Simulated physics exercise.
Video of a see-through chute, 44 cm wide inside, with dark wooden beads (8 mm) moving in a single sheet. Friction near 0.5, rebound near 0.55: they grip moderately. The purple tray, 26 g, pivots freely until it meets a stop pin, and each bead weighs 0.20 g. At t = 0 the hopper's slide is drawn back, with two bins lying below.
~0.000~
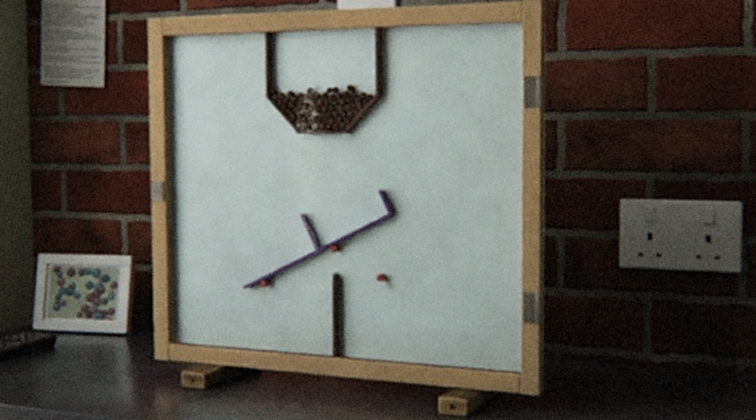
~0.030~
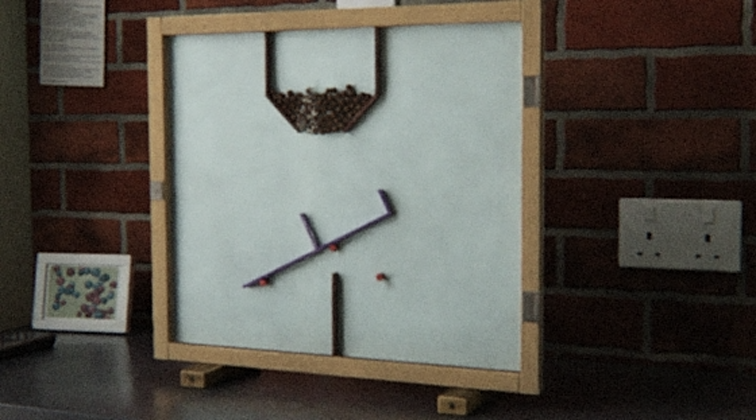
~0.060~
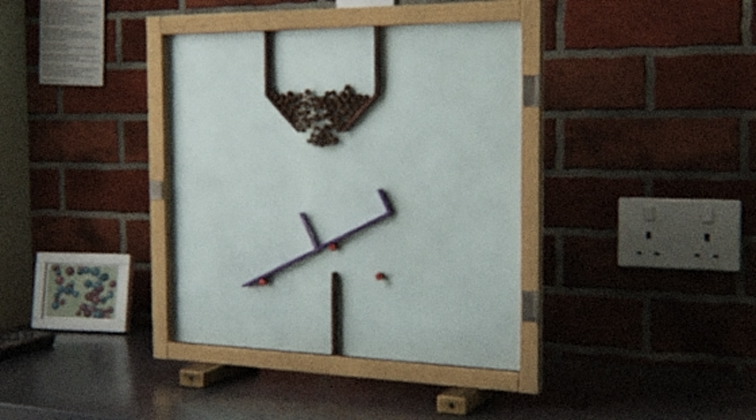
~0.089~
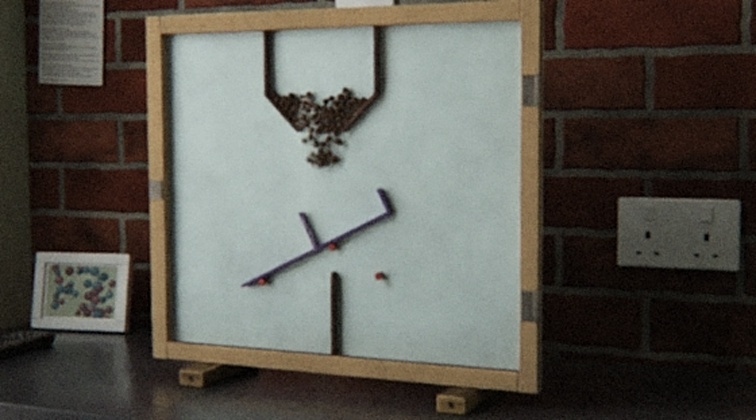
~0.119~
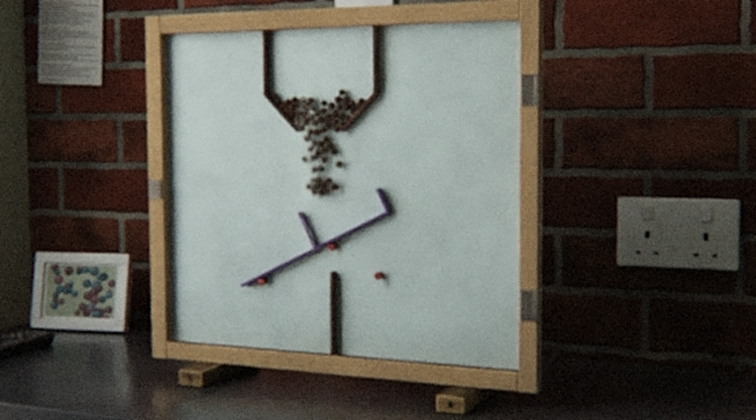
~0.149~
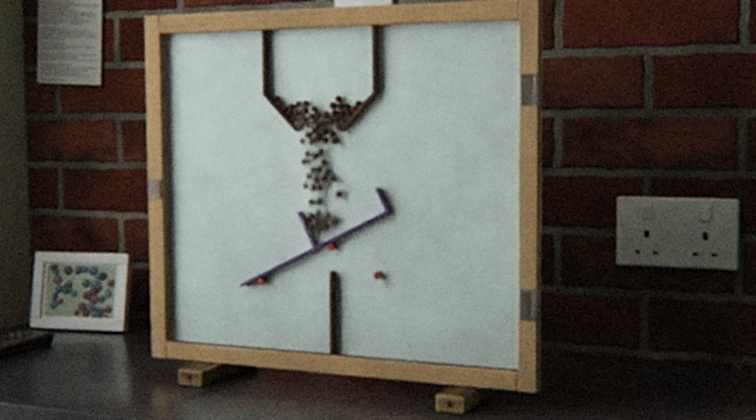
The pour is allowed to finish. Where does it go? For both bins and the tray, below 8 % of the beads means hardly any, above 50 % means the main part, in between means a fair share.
The right bin ends up with practically nothing; the left bin ends up with a modest fraction; the tray ends up with over half.
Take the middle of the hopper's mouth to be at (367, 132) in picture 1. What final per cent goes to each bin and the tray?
Right bin 10, left bin 0, tray 90.
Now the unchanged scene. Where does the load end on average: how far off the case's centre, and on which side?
About 3 cm to the left.
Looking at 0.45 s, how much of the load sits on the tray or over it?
Roughly 95 percent.
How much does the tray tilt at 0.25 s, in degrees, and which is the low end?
Tilt: Approx. 25°; low end: Left.
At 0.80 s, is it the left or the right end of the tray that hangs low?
At that moment the tray sits with its left end down.
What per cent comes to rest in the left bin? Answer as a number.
Result: Approx. 20 per cent.
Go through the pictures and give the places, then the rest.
In the first frame, gate shut, about 70 beads in the hopper; its mouth (301, 132) to (346, 132); tray left end down 26°; its ends (246, 287) and (392, 214), top of its upright wall (303, 215); pivot (335, 248); stops (265, 283) and (381, 277); a lip at the right end.
In the second frame, 1 out; lowest bead (323, 132); tray left end down 26°.
In the third frame, 10 out; lowest bead (322, 145); tray left end down 26°.
In the fourth frame, 19 out; lowest bead (322, 165); tray left end down 26°.
In the fifth frame, 27 out; lowest bead (321, 193); tray left end down 26°.
In the sixth frame, 37 out; lowest bead (321, 229); tray left end down 26°; its ends (243, 285) and (389, 212), top of its upright wall (300, 213).
After 0.25 s, 90 % have left the hopper; tray left end down 26°; on or over it 90 %, past it to the left 0 %, to the right 0 %.
After 0.45 s, 100 % have left the hopper; tray left end down 26°; on or over it 95 %, past it to the left 5 %, to the right 0 %.
After 0.80 s, 100 % have left the hopper; tray left end down 26°; on or over it 80 %, past it to the left 20 %, to the right 0 %.
At rest by 1.7 s, right bin 0 %, left bin 20 %, tray 80 %; tray left end down 26°.
